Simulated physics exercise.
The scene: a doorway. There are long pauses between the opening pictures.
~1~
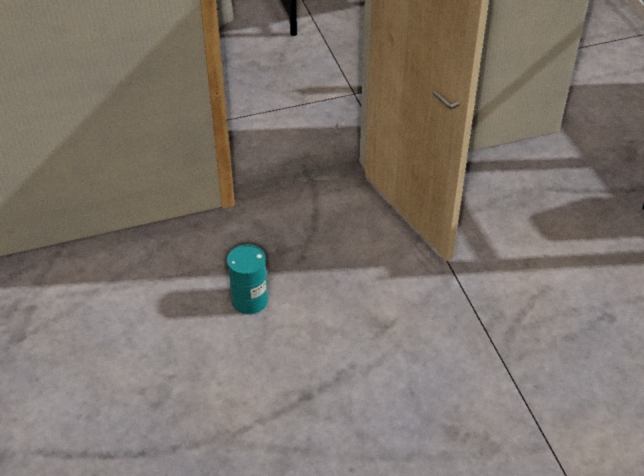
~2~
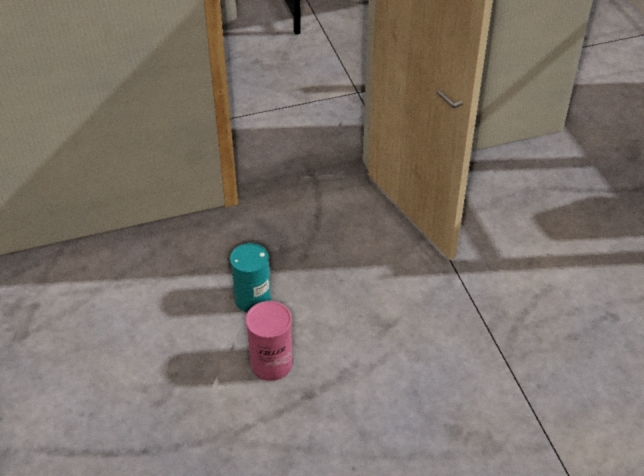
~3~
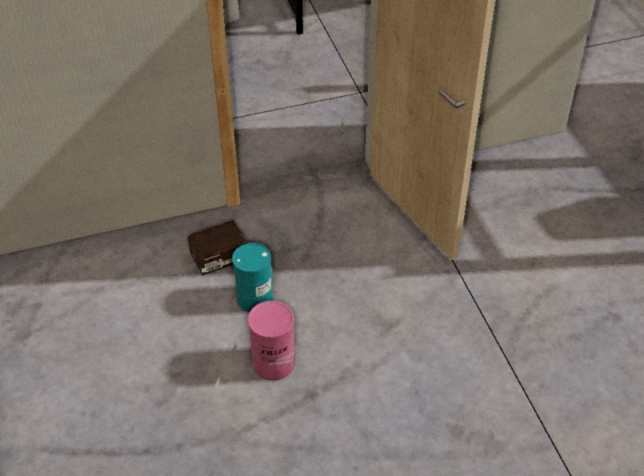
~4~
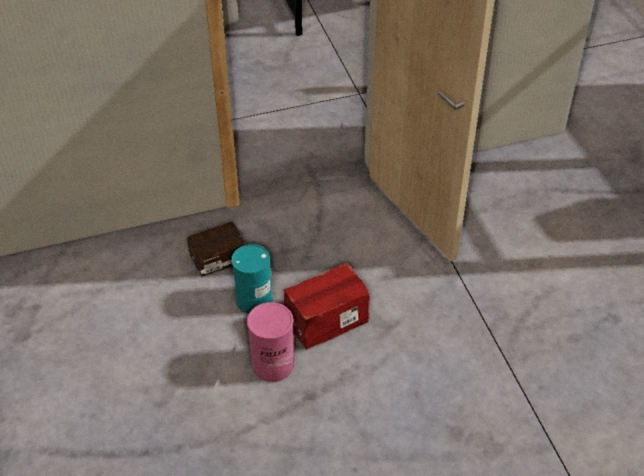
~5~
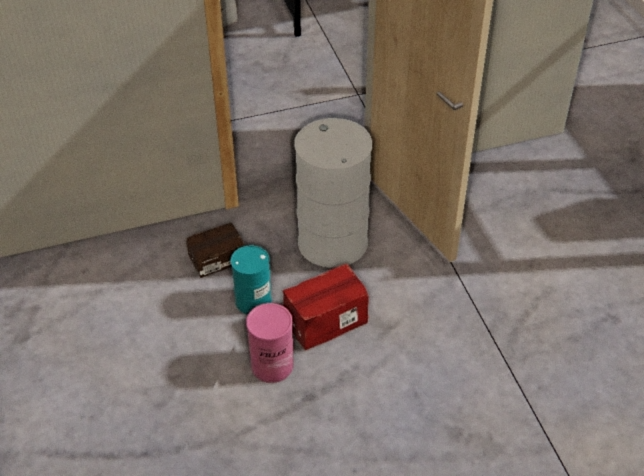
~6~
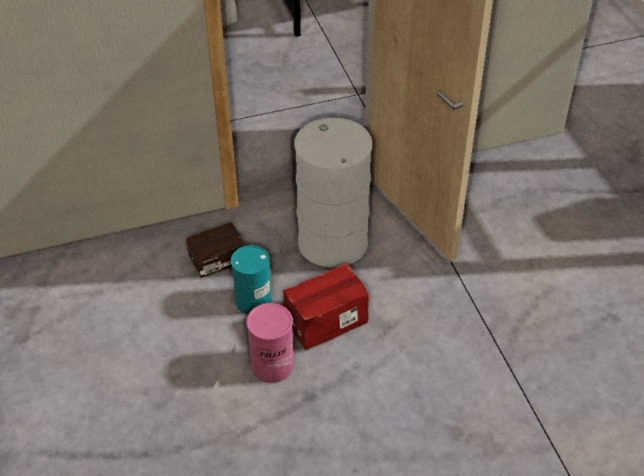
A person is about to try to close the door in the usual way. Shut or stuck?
As it turns out, it is blocked.
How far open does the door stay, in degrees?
Some 70° open.
Then, 0.40 s later than the last frame, door at 99°.
Then, 0.70 s later than the last frame, door at 90°.
Then, 1.00 s later than the last frame, door at 80°.
Then, 1.20 s later than the last frame, door at 72°.
When it is over, door at 71°; all 5 as before. End places, in pixels of the last picture, white drum near (333, 194).
